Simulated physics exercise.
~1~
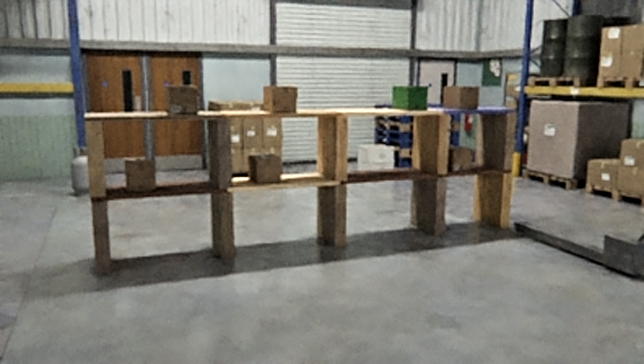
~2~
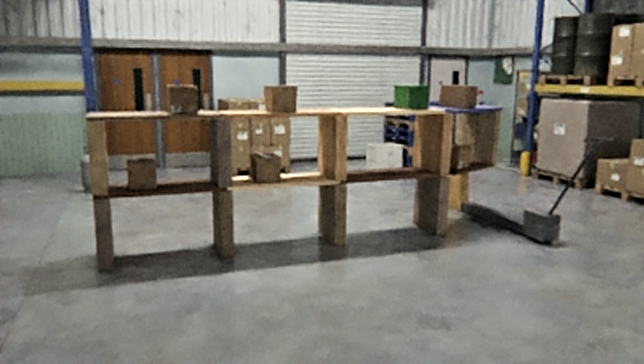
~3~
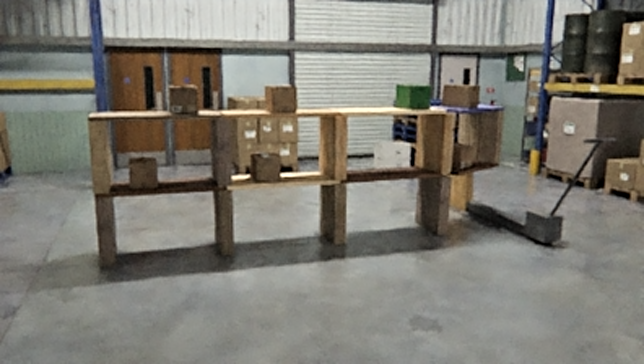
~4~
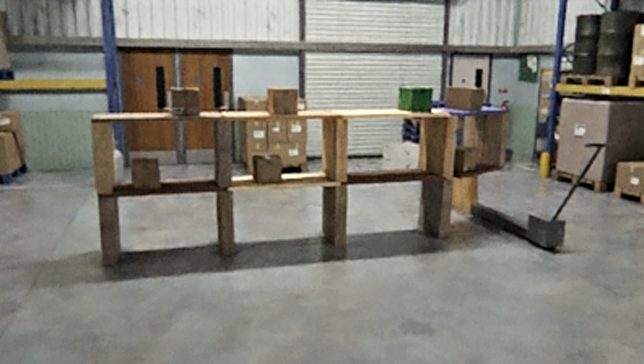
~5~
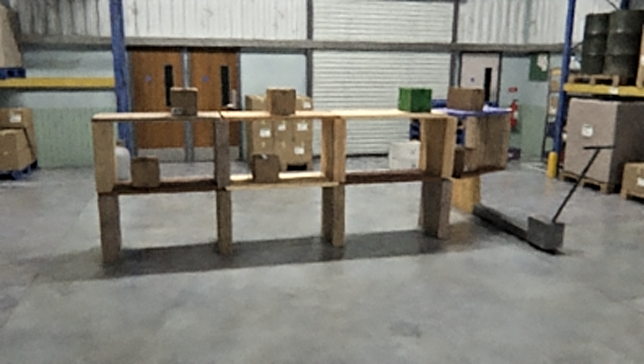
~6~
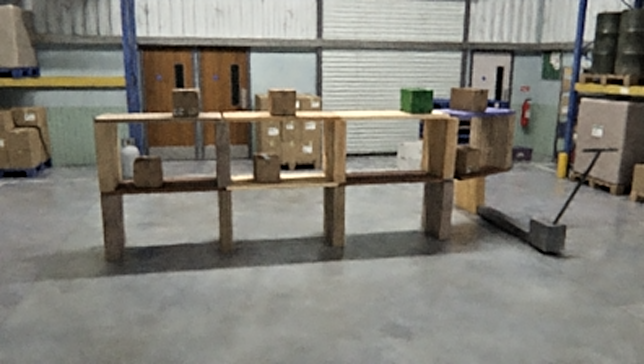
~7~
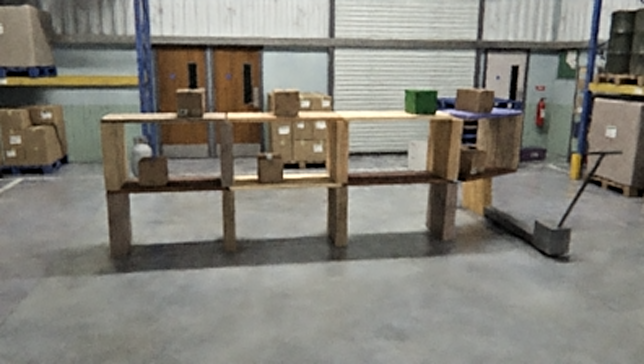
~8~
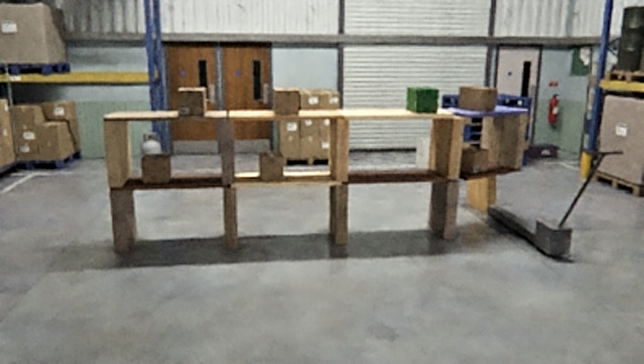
Warehouse floor with a narrow jack shifting left against the right end of makeshift two-tier board shelving, which stays standing, cartons in place.
